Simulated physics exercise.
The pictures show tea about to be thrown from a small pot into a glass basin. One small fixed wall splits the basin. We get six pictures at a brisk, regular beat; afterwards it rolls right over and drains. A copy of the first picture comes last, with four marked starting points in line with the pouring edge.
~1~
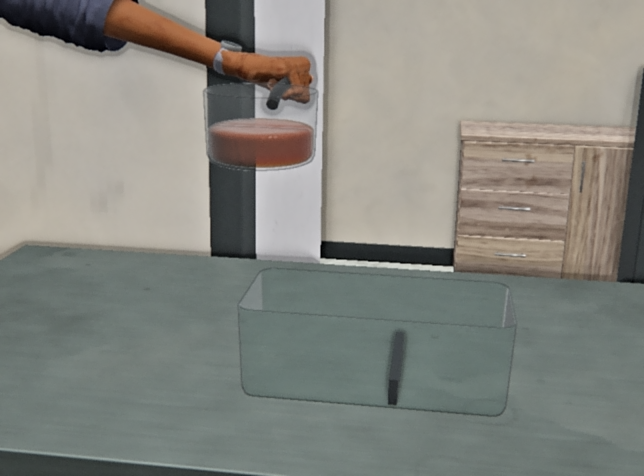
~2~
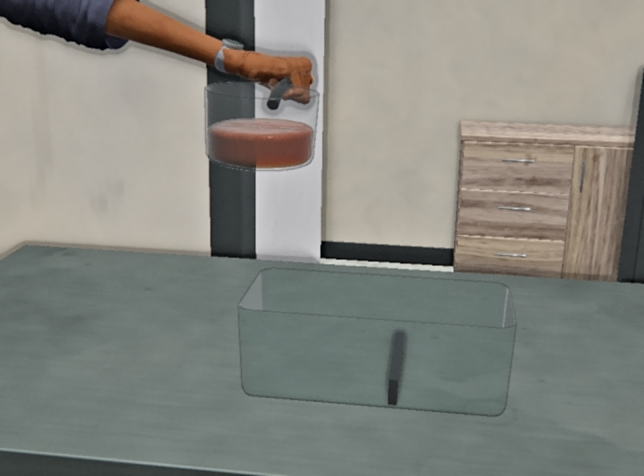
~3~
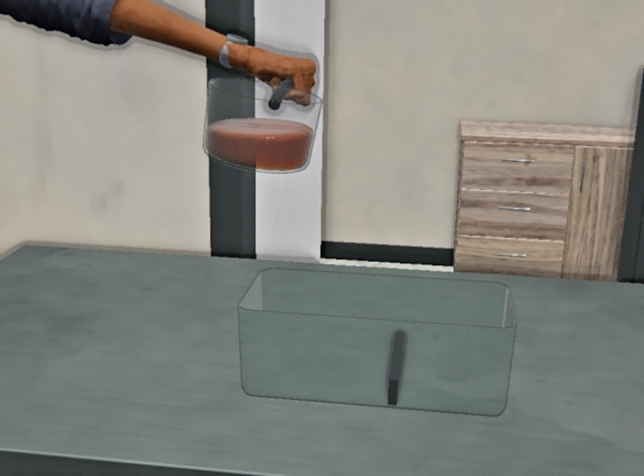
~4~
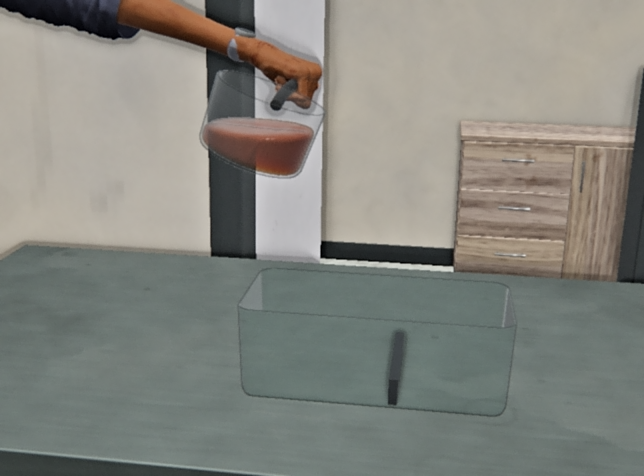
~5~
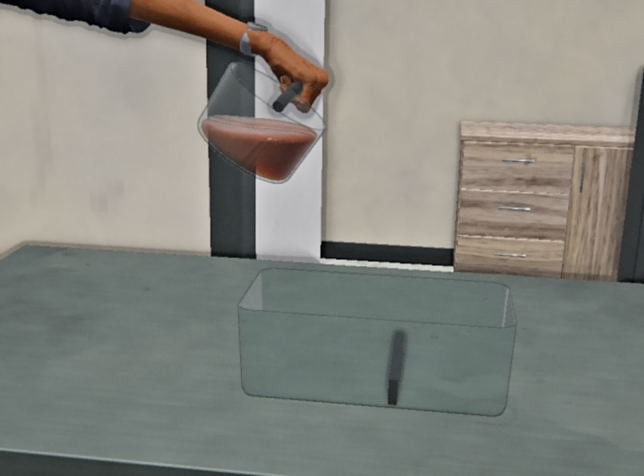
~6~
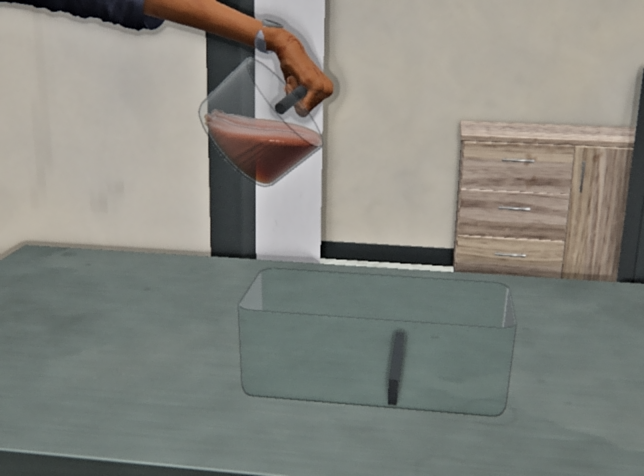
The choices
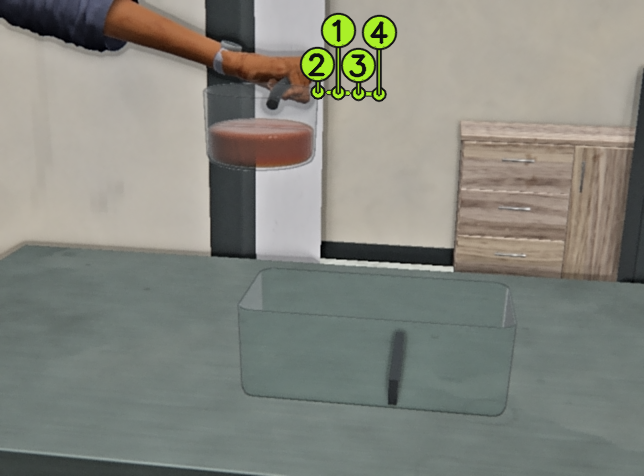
To begin with, a hand reaching in from the left holds a clear pot of reddish-brown tea upright above an empty glass basin on a greenish table. The hand then turns the pot steadily to the right, lowering its right lip, while the tea shifts inside and the basin stays still.
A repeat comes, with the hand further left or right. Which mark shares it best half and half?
Go for 3.
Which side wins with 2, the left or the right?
More ends on the left.
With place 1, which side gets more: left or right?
The left one.
On the marked copy, 1 at (338, 92); 2 at (317, 92); 3 at (358, 93); 4 at (379, 94).
With 1, about 80 % ends left of the wall and 17 % right of it; 4 % is lost outside.
With 2, about 89 % ends left of the wall and 7 % right of it; 4 % is lost outside.
With 3, about 49 % ends left of the wall and 49 % right of it.
With 4, about 14 % ends left of the wall and 84 % right of it.
